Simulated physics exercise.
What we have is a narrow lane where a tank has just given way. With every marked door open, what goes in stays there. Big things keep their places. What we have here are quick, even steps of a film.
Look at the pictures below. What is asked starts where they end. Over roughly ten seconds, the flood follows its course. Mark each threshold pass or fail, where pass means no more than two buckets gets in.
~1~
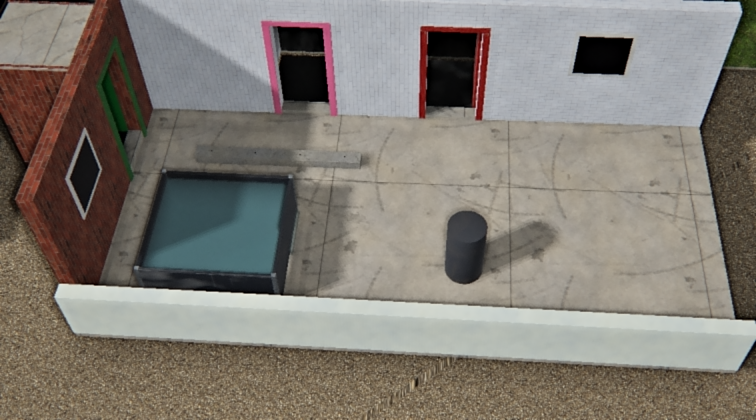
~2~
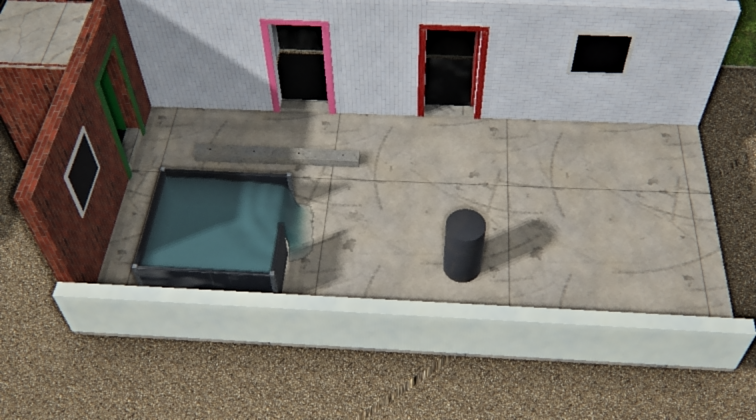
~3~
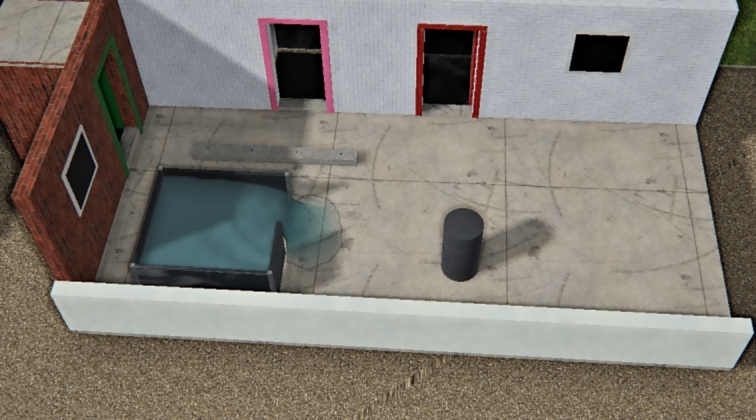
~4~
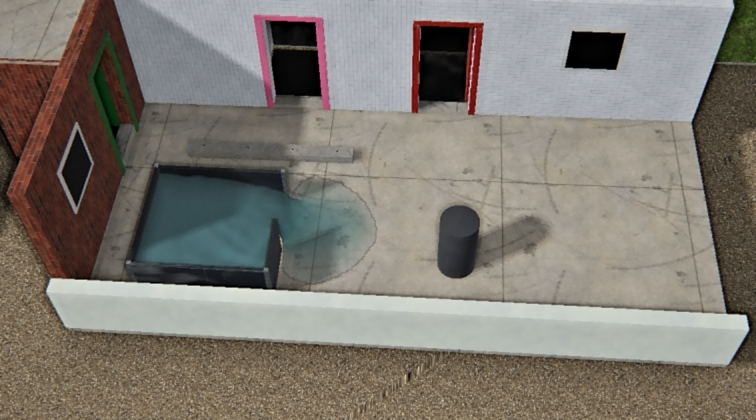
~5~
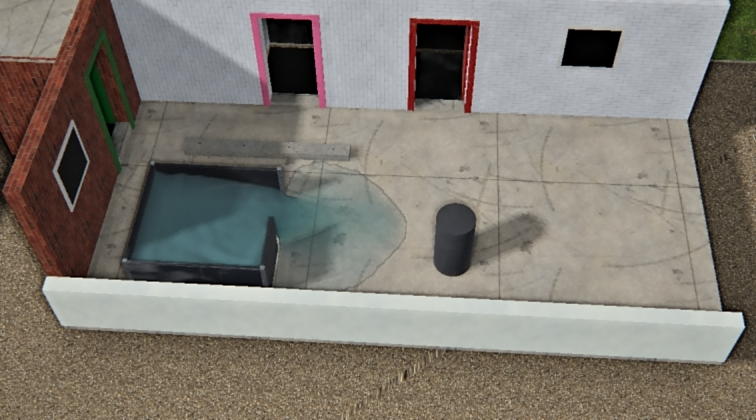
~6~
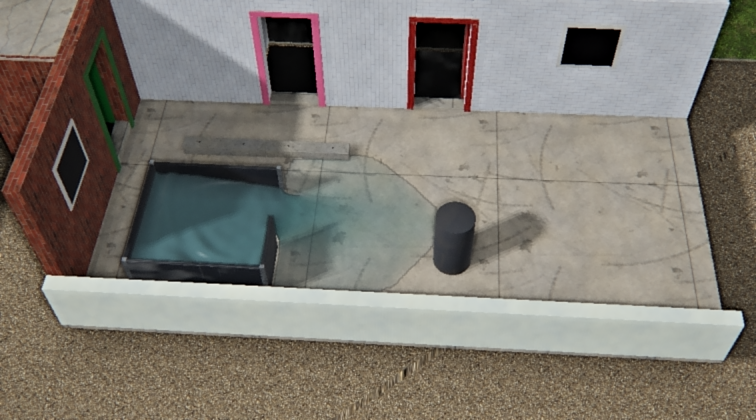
Red door - fail; green door - pass; pink door - pass.
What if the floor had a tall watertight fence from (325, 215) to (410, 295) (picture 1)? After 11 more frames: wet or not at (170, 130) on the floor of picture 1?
At that spot: Untouched.
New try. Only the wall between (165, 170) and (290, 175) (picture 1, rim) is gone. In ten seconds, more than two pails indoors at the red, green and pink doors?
At the doors, red never reaches it, green crosses the line and pink crosses the line.
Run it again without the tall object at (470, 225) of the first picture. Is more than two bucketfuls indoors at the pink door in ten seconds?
Pink falls short.
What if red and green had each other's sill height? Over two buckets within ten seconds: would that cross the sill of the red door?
The red one falls short.
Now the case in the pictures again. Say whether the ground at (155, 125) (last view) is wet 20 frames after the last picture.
At that place: Free of water.
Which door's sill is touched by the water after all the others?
It is the green one.
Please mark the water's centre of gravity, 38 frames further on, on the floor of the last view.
The spot I would choose is (380, 223).
A moment on, water covers 35 % of the floor; the red door not reached, the green door not reached, the pink door not reached.
Next, water covers 55 % of the floor; the red door under two buckets in, the green door not reached, the pink door not reached.
Then, water covers 70 % of the floor; the red door over two buckets in, the green door not reached, the pink door not reached.
Later, water covers 75 % of the floor; the red door over two buckets in, the green door not reached, the pink door wet at the sill, nothing in.
In the end, water covers 80 % of the floor; the red door over two buckets in, the green door wet at the sill, nothing in, the pink door wet at the sill, nothing in.
